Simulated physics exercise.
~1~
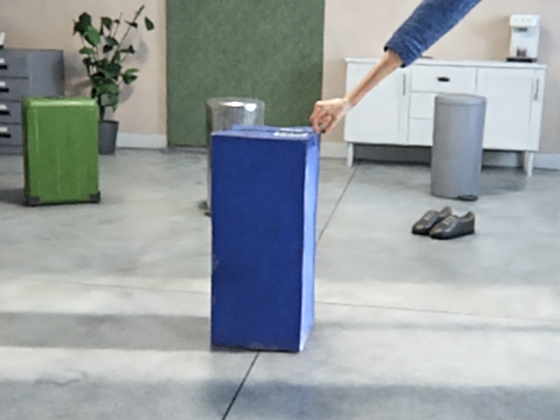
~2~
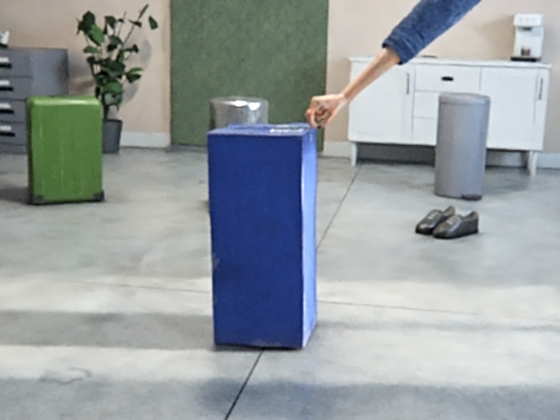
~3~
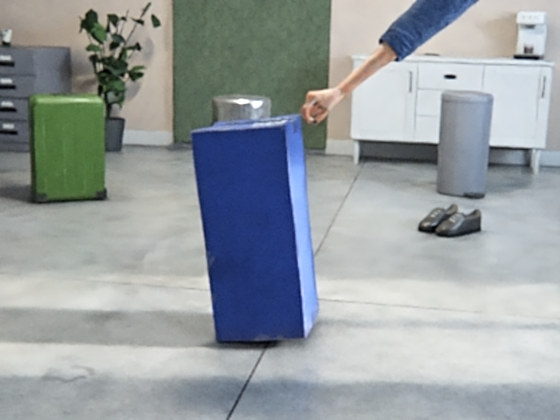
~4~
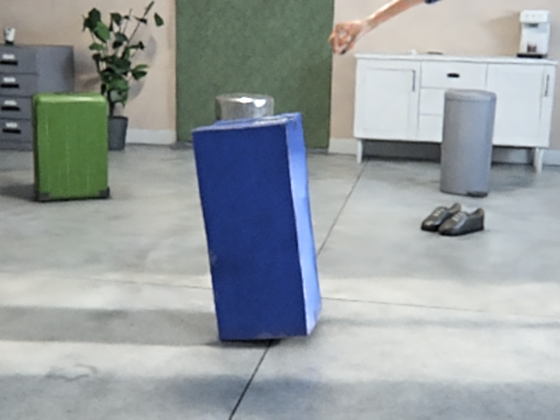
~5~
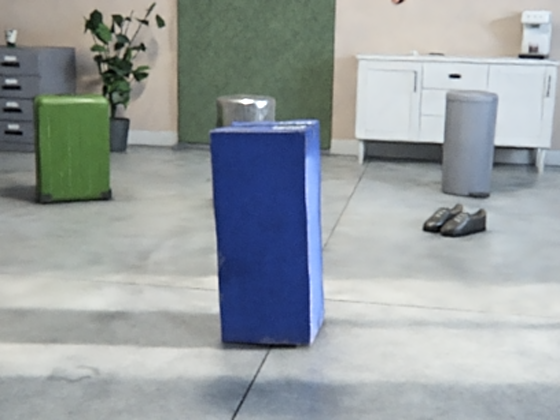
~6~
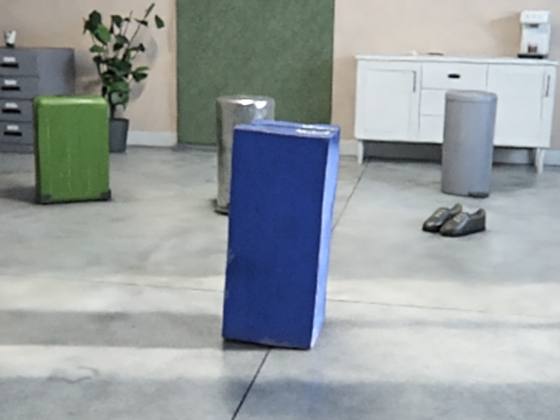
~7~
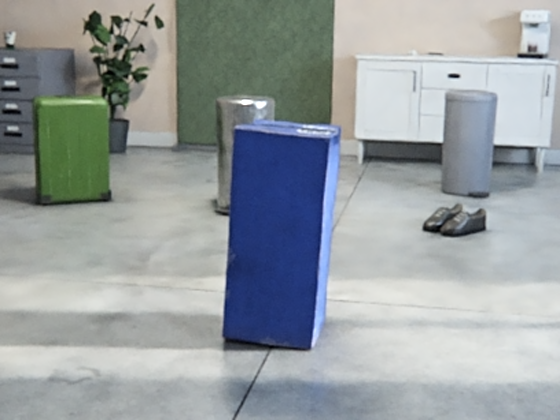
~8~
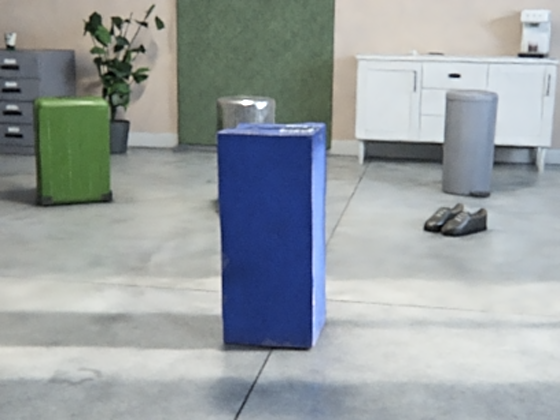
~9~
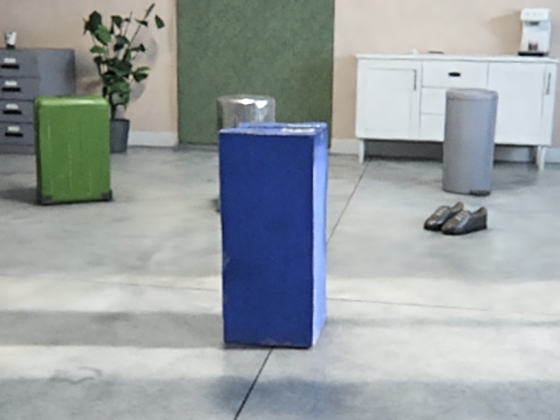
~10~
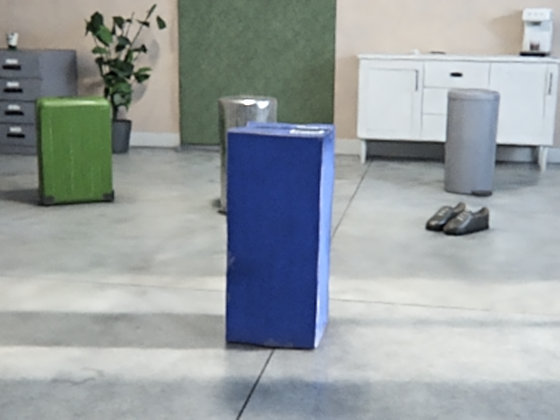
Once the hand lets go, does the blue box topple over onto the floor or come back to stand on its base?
The blue box comes back to stand on its base after rocking from side to side.
